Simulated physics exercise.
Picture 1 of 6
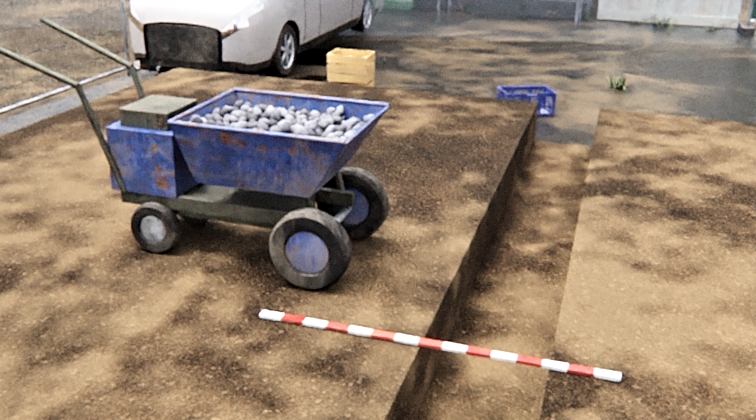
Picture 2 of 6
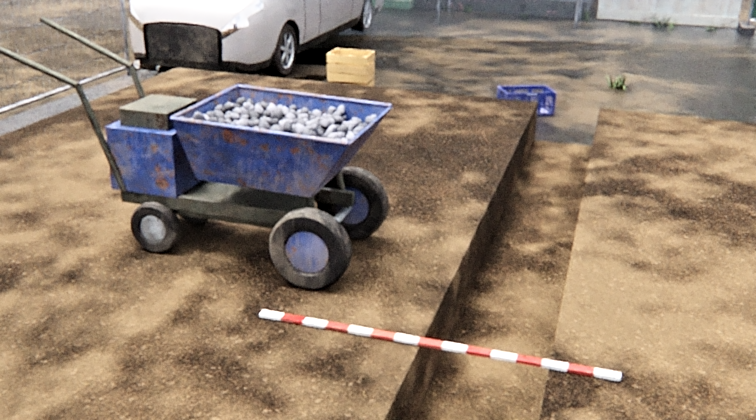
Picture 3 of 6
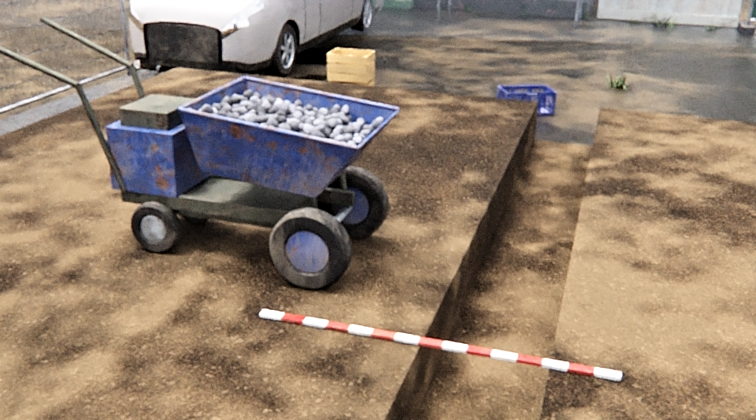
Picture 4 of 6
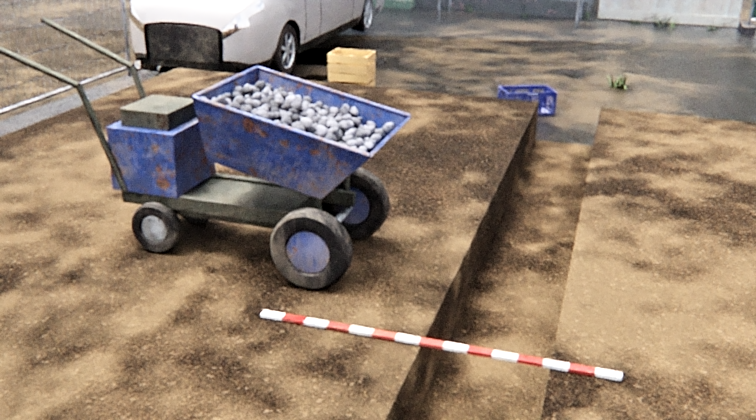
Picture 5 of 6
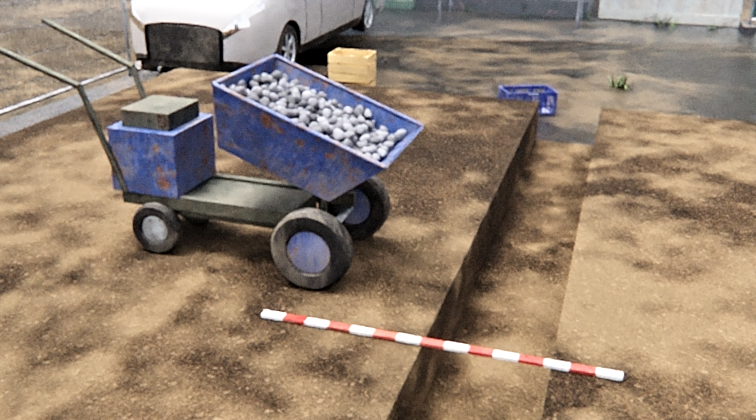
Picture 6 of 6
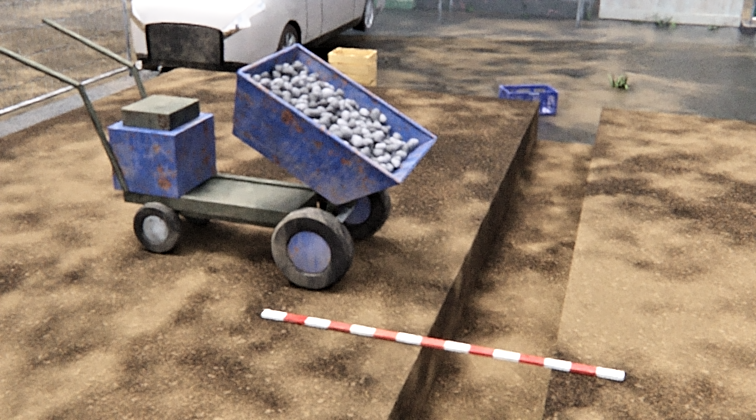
A blue skip full of grey stones rides on a small motor barrow, seen from slightly above on a patch of brown, dappled earth. A red-and-white staff lies in front across the edge of a straight trench at right, with a white vehicle, a yellow box and a blue crate behind. The skip tilts slowly, then faster, its back rising and its front dipping to the right, while barrow and camera stay still.
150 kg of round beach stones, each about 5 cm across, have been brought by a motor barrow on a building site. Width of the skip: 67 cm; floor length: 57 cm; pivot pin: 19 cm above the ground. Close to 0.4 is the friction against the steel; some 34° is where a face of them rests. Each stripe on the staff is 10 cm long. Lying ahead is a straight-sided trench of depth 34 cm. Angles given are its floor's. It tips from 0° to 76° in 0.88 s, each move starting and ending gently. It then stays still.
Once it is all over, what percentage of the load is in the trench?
Roughly 100 percent of the load is in the trench.
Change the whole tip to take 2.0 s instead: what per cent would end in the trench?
With that change, it comes to around 100 per cent.
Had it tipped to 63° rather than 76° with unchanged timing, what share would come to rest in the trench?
The trench would hold about 85% of it.
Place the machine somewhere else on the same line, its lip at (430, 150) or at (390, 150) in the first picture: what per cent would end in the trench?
Around 55% for the first place and 90% for the second.
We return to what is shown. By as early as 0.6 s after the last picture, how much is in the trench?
Some 50 per cent of the load by that point.
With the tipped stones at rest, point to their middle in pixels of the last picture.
About (510, 339).
Then, 0.3 s after the last picture the floor is at 64°, 100 % in the skip; the foremost stones are at (440, 226).
Then, 0.6 s after the last picture the floor is at 76°, 50 % in the skip, 50 % in the trench; the foremost stones are at (548, 338).
Then, 1.0 s after the last picture the floor is at 76°, 14 % in the skip, 85 % in the trench; the foremost stones are at (559, 320).
Then, 2.9 s after the last picture the floor is at 76°, 0 % in the skip, 100 % in the trench; the foremost stones are at (557, 332).
